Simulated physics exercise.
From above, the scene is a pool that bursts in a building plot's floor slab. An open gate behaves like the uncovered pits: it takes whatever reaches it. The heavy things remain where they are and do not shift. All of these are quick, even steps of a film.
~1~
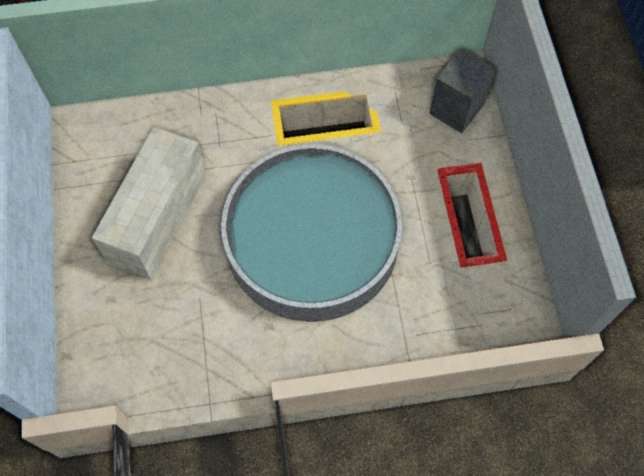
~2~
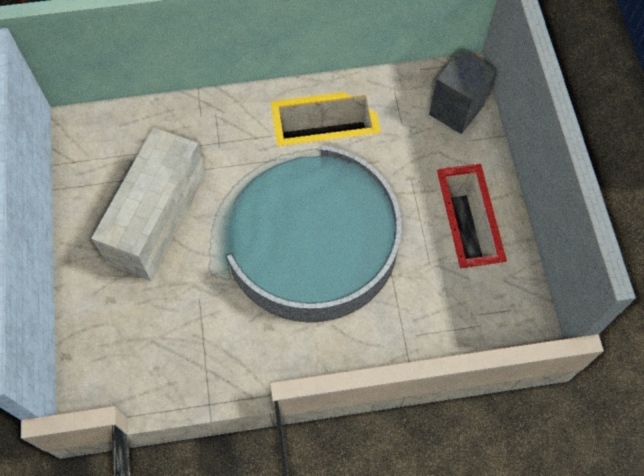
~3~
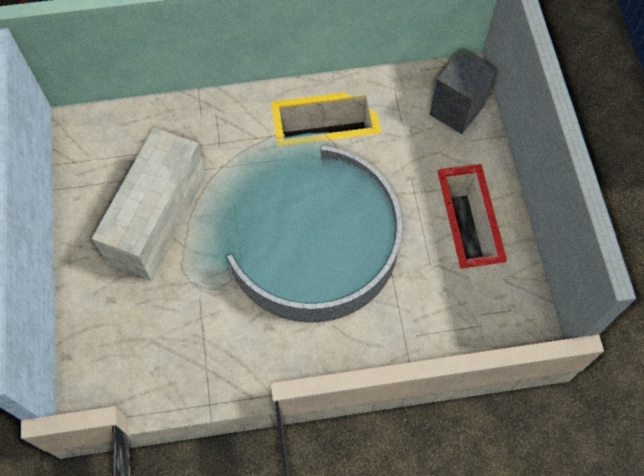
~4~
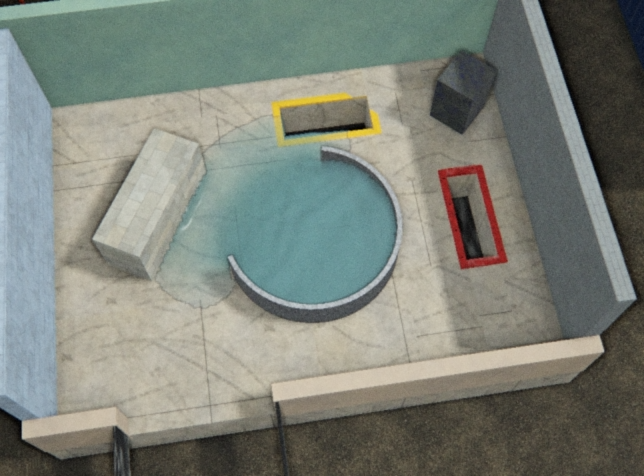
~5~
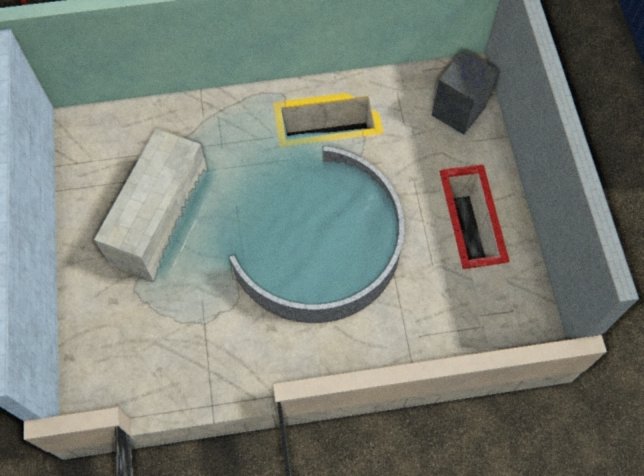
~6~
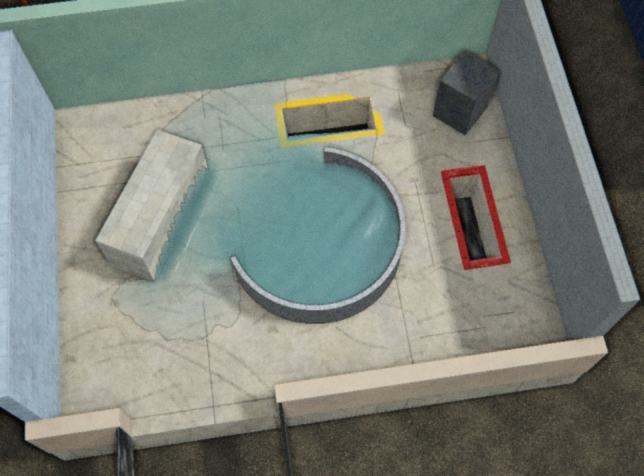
We see a round pool on a walled floor slab; a gap opens on its left side and water spreads out across the floor, reaching the pale block and the yellow-edged pit, then spreading thinly toward the front.
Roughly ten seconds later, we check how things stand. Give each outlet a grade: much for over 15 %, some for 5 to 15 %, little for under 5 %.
Grades: Gate - much, yellow pit - much, red pit - little.
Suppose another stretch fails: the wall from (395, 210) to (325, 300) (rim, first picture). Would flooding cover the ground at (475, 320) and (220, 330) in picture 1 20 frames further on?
Result, point by point: Inundated; inundated.
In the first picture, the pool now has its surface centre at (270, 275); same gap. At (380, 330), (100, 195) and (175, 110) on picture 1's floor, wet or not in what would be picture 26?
In order: Unflooded, then inundated, then inundated.
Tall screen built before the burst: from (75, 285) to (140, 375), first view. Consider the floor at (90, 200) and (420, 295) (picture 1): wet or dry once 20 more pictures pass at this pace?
Going in order, I'd say drenched and kept out of it.
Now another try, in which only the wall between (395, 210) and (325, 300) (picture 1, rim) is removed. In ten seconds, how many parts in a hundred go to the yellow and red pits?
I'd say the yellow pit gets around 12 percent and the red pit around 25 percent.
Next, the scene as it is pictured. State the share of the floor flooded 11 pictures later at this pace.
About 40 per cent.
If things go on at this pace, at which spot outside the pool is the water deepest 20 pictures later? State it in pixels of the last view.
Somewhere around (56, 111).
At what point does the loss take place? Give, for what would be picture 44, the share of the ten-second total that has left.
Something close to 70 percent by that point.
A moment on, water covers 25 % of the floor; the gate 0 %, the yellow pit 5 %, the red pit 0 %.
Next, water covers 40 % of the floor; the gate 1 %, the yellow pit 7 %, the red pit 0 %.
Then, water covers 60 % of the floor; the gate 5 %, the yellow pit 12 %, the red pit 0 %.
Later, water covers 65 % of the floor; the gate 14 %, the yellow pit 20 %, the red pit 0 %.
In the end, water covers 85 % of the floor; the gate 25 %, the yellow pit 24 %, the red pit 0 %.
